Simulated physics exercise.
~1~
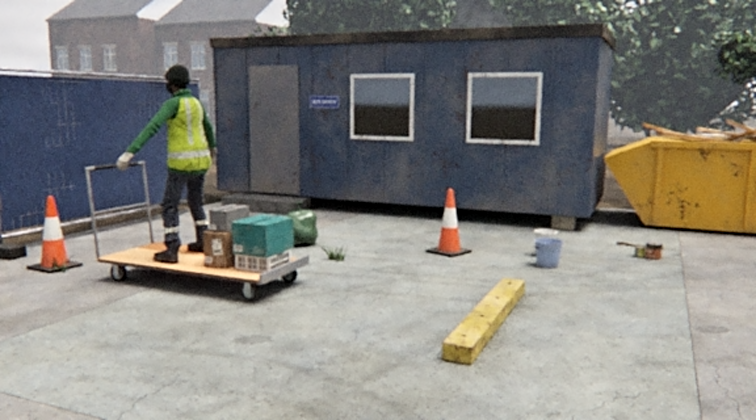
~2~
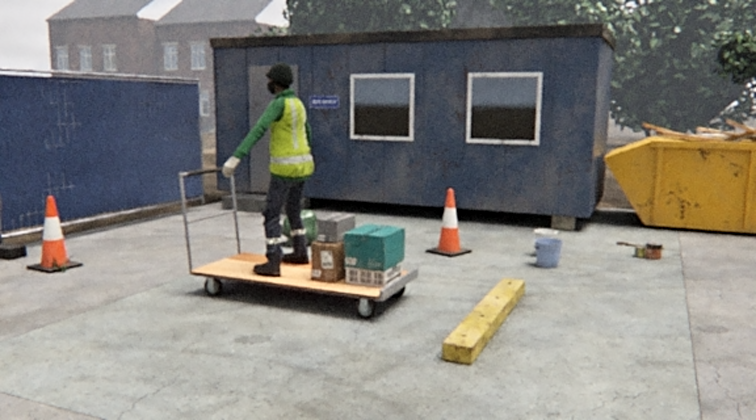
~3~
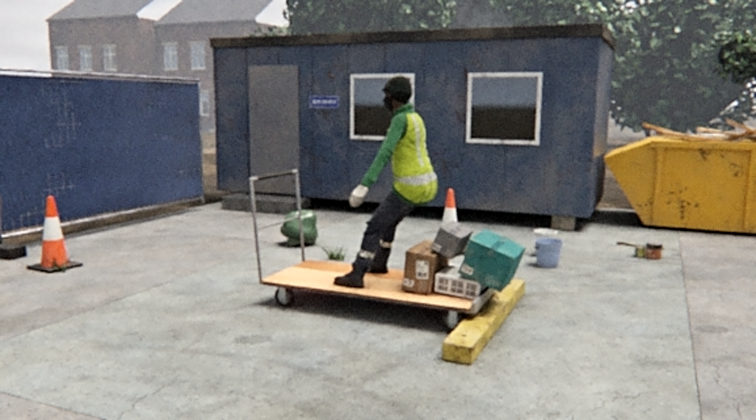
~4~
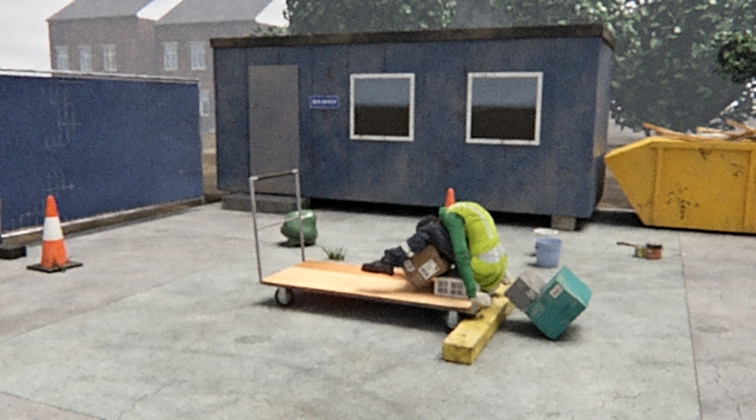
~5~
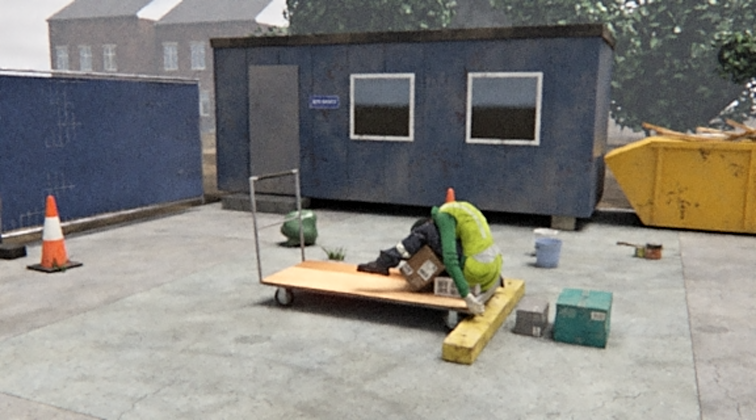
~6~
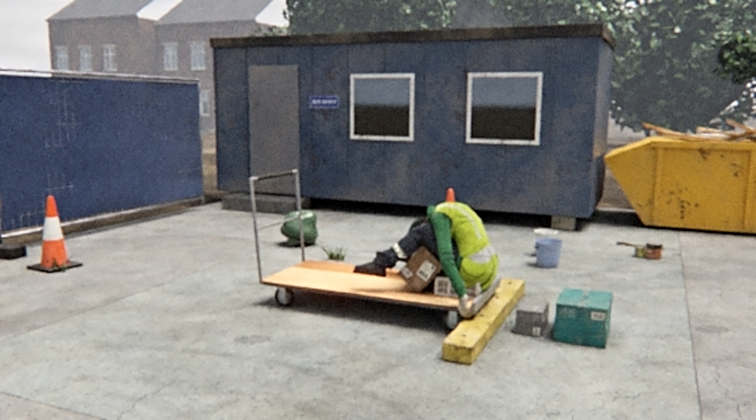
The clip opens on a paved yard where a worker in a yellow vest and dark cap stands on a flat goods trolley, one hand on its handle, among several boxes. The trolley rolls right, past a blue cabin, towards a yellow beam on the ground. It stops against the beam, and the worker, hand now off the handle, leans back as the boxes tilt. The teal and grey cartons tumble over the front while the worker drops to a seat and folds forward. Finally both cartons lie beyond the beam, while the worker stays slumped on the deck beside the brown parcel and white crate.
